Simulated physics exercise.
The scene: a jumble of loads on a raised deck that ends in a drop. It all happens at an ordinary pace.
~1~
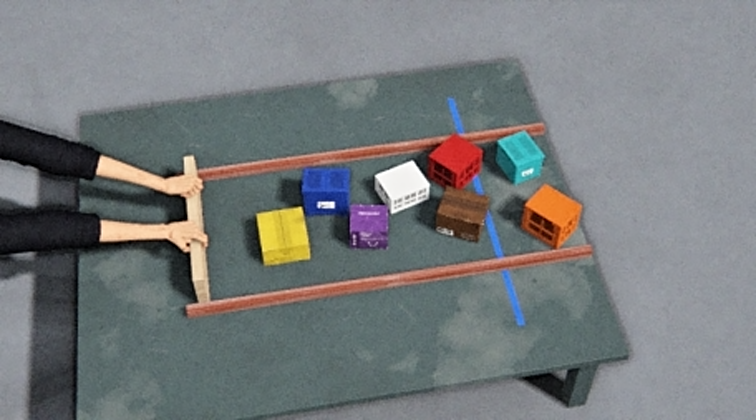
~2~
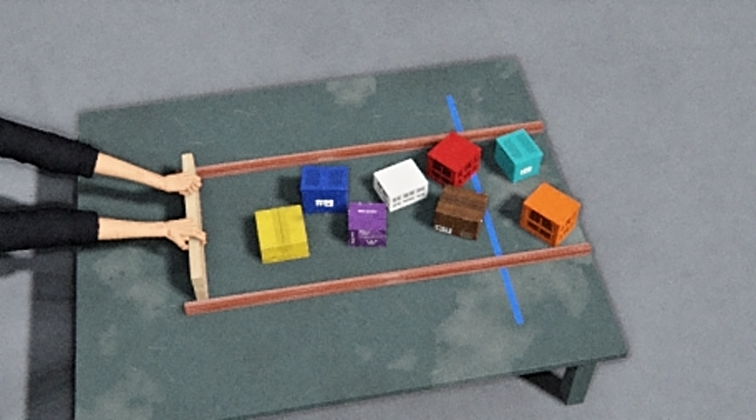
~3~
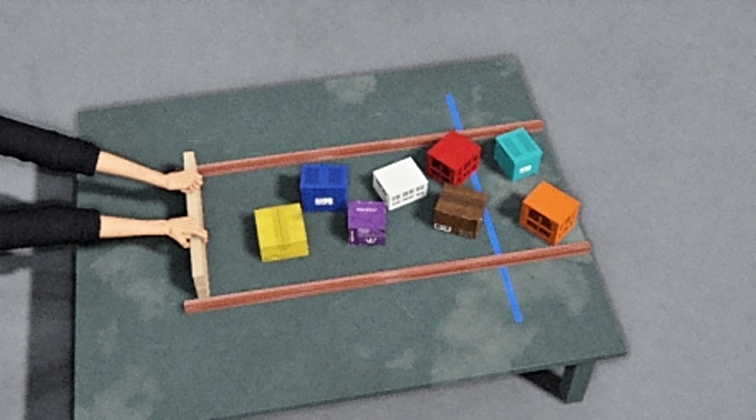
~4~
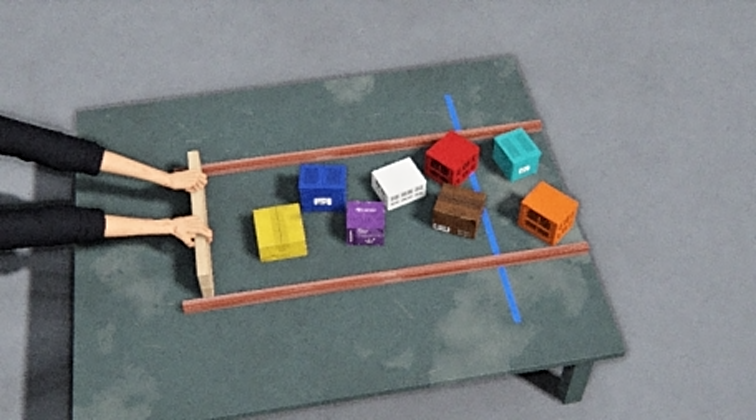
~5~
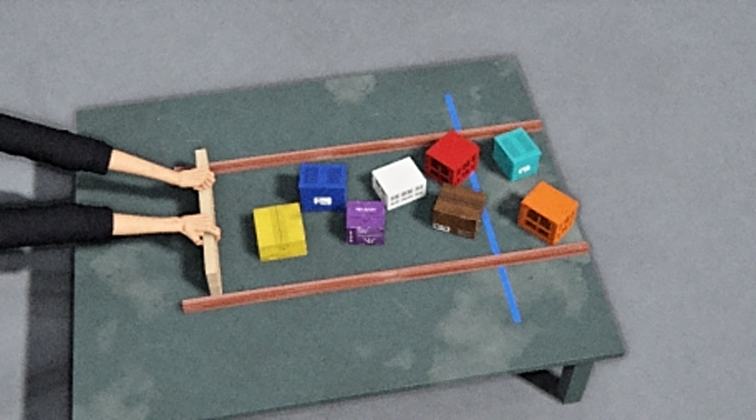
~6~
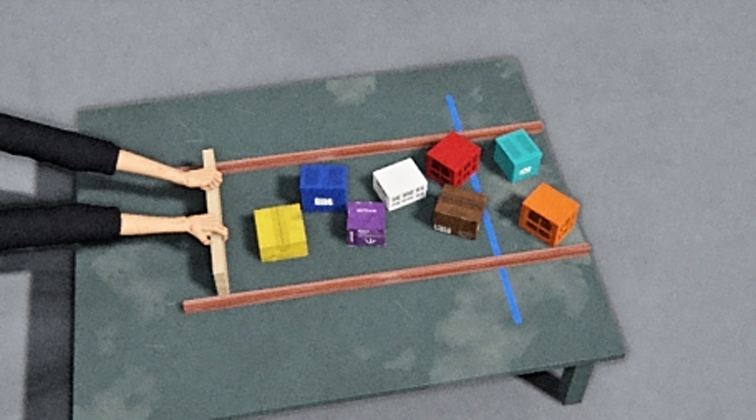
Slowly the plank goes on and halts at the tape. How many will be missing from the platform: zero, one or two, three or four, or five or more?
The number that fall off is three or four.
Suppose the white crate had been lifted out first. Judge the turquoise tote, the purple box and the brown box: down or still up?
The turquoise tote drops off, the purple box stays on, the brown box is lost.
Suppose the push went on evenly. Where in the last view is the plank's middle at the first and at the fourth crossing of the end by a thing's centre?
Near (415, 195) and (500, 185).
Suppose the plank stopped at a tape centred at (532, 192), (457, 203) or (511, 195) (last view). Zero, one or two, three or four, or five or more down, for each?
For each place: 5 or more; 1 or 2; at least five.
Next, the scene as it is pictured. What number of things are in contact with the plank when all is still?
2 of them.
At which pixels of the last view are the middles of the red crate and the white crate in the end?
First (526, 143), then (542, 177).
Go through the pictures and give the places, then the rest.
Orange crate (551, 217); turquoise tote (519, 159); red crate (455, 164); plank (196, 229); tape (483, 201), in the first picture.
Turquoise tote (518, 157); brown box (461, 212), in the second picture.
Red crate (453, 161); plank (196, 224), in the third picture.
Orange crate (547, 214); yellow parcel (280, 233), in the fourth picture.
Turquoise tote (516, 156); white crate (399, 183), in the fifth picture.
Orange crate (548, 215); turquoise tote (517, 157); red crate (453, 162); plank (216, 222); tape (480, 199), in the sixth picture.
Soon after, none off yet; orange crate at rest near (548, 215); turquoise tote at rest near (517, 157); red crate at rest near (453, 162).
Then, none off yet; orange crate moved a little near (554, 215); turquoise tote at rest near (520, 155); red crate moved about its own width near (474, 152).
At rest, the number that fall off is three or four; fallen, brown box, turquoise tote and orange crate.
